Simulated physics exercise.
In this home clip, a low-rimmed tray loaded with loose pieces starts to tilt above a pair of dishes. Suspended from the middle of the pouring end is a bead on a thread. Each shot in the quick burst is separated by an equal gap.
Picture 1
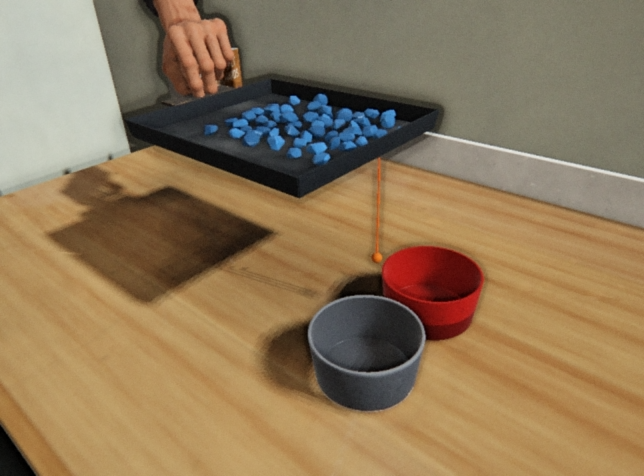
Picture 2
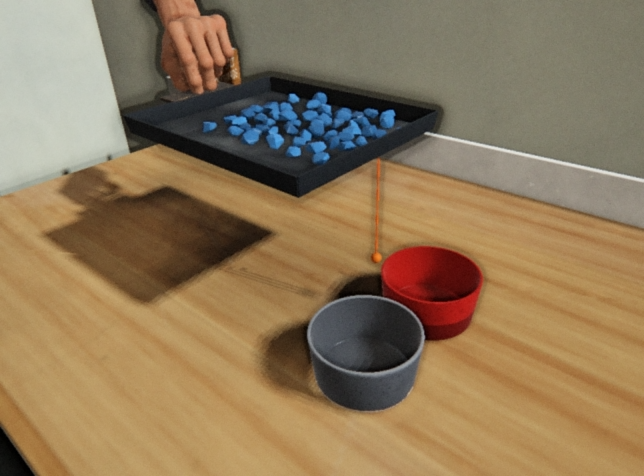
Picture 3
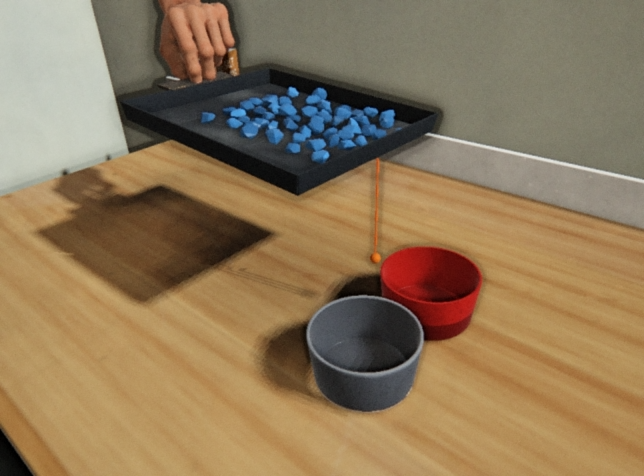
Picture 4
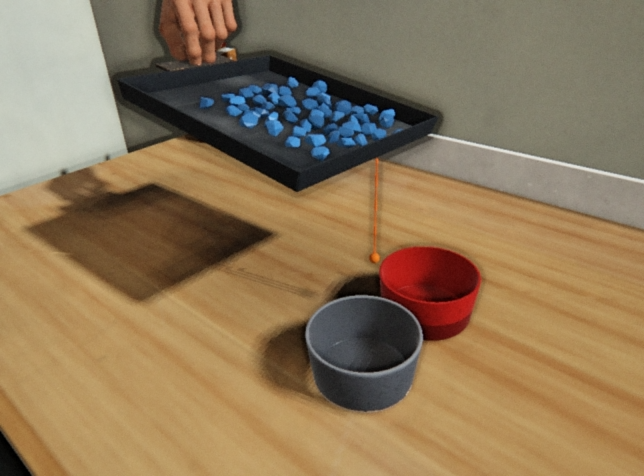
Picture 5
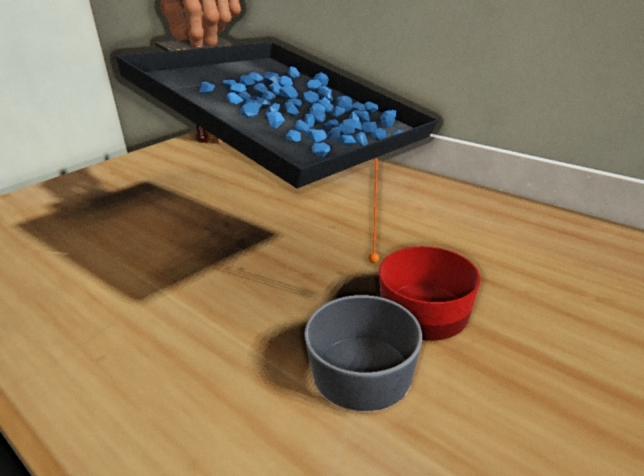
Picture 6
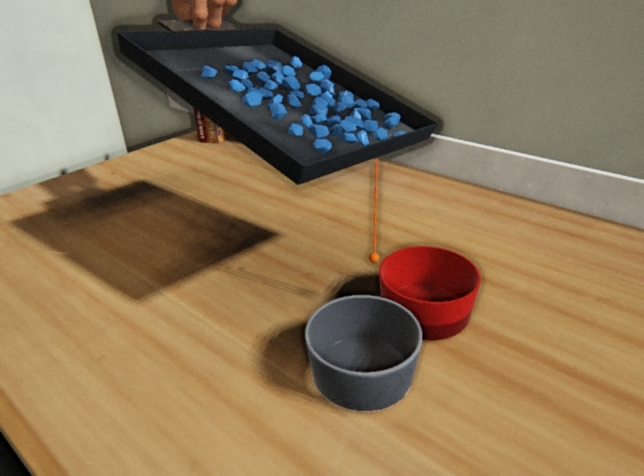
On a wooden tabletop, a hand gradually tilting a dark tray of blue stones above one grey and one red dish.
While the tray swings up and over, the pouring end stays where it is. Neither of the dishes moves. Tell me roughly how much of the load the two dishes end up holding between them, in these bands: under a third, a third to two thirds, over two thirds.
When it's done, the haul in the dishes makes a third without going past two thirds.
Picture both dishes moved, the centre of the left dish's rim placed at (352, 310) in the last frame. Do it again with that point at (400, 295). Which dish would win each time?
In the first try it is the one to the right, in the second it is the one to the right.
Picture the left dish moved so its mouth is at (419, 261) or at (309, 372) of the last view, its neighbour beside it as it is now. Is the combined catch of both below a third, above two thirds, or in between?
Try 1 - above two thirds; try 2 - under a third.
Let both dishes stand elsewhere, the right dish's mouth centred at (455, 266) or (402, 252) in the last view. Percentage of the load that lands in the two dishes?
In order: 60 percent and 60 percent.
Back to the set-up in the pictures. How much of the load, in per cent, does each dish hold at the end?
Left dish around 0, right dish around 40, both in a hundred.
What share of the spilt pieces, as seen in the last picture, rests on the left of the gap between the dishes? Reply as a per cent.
10 per cent, roughly.
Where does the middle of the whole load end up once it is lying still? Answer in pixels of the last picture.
Somewhere around (440, 286) in the last picture.
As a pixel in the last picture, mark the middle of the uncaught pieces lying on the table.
At about (441, 263).
Soon, tray tipped steeply; nearly all on the tray; a stray few in the air.
A while on, tray tipped right over; about half on the tray; about a quarter in the right dish; about a quarter outside both; a small part in the air.
Towards the end, tray tipped past a quarter turn; about half in the right dish; about half outside both.
Finally, tray tipped past a quarter turn; none in the left dish; about half in the right dish; about half outside both.
